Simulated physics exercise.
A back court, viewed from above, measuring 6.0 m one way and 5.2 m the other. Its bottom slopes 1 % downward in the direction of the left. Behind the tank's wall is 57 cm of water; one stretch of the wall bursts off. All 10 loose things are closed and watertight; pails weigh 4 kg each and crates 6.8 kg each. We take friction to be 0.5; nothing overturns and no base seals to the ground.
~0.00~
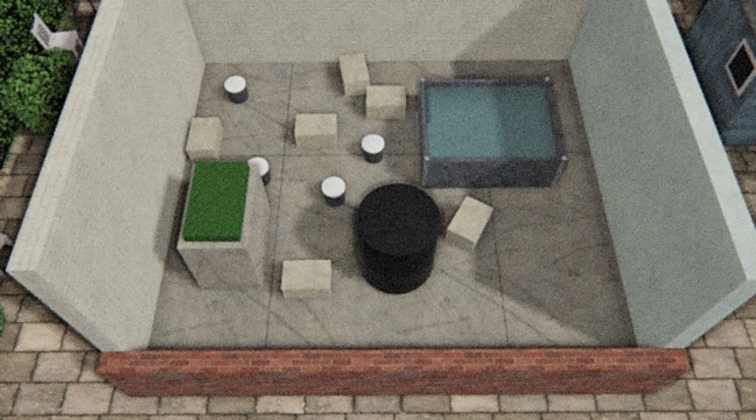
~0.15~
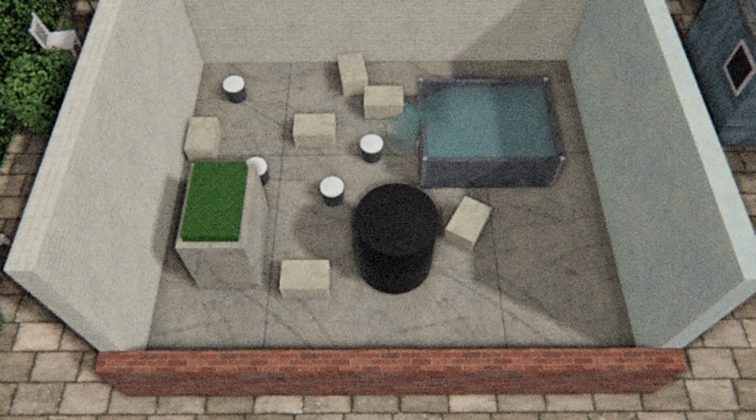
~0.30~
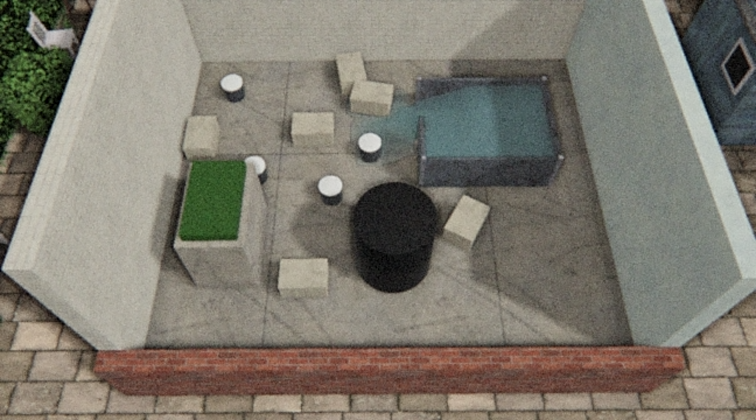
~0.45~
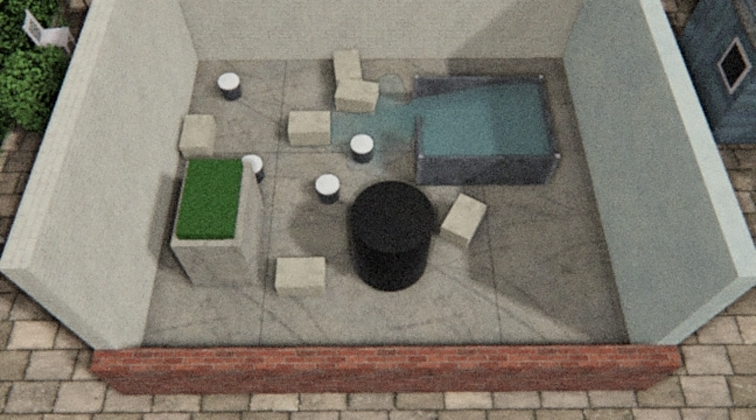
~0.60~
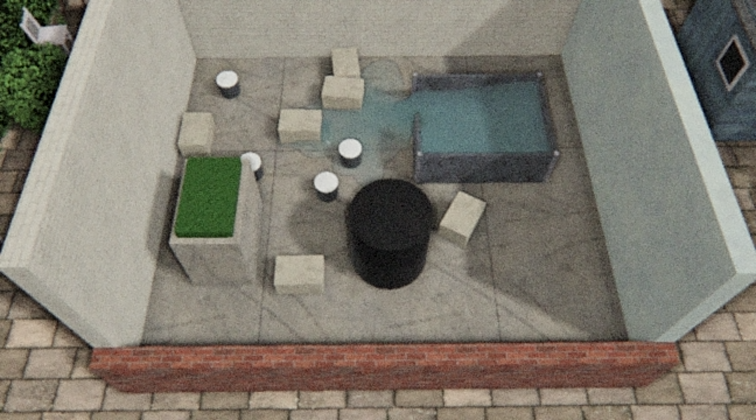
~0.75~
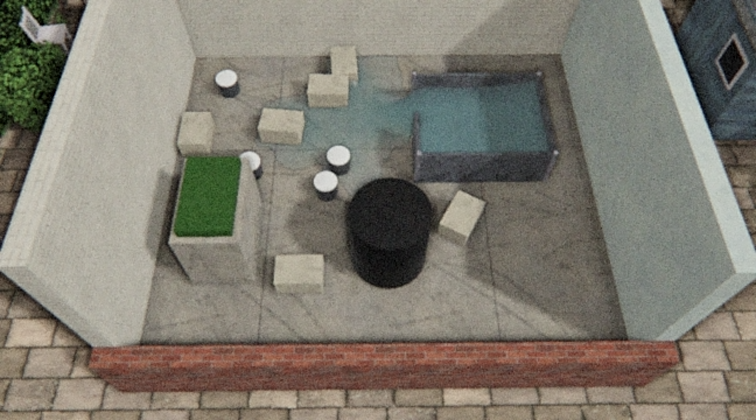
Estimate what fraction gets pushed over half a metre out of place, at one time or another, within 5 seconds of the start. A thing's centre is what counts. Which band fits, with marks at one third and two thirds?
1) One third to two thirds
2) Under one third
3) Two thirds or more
Option 3: Two thirds or more.
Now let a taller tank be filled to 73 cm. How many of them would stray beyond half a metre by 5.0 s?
With that change, 8 of them.
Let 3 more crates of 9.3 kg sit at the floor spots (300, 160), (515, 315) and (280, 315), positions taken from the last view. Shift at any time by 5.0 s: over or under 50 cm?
Taking them one by one: It goes beyond, then it stays within, then it stays within.
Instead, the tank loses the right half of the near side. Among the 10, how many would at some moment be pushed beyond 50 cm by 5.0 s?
Result: 1.
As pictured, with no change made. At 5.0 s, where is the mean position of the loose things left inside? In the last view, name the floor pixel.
I'd put it close to (285, 203) in the last view.
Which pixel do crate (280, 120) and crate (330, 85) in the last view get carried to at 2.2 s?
About (222, 118) for the first and (207, 76) for the second.
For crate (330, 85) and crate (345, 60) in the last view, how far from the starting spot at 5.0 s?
First: 250 cm. Second: 200 cm.
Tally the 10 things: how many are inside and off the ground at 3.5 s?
Then: 5.
After 1.1 s 3 of 10 are over 50 cm from their spots; 1 afloat.
After 2.2 s 6 of 10 are over 50 cm from their spots; 6 afloat.
After 3.5 s 5 of 10 are over 50 cm from their spots; 5 afloat.
After 5.0 s 7 of 10 are over 50 cm from their spots, and 7 have been at some point; 5 afloat.
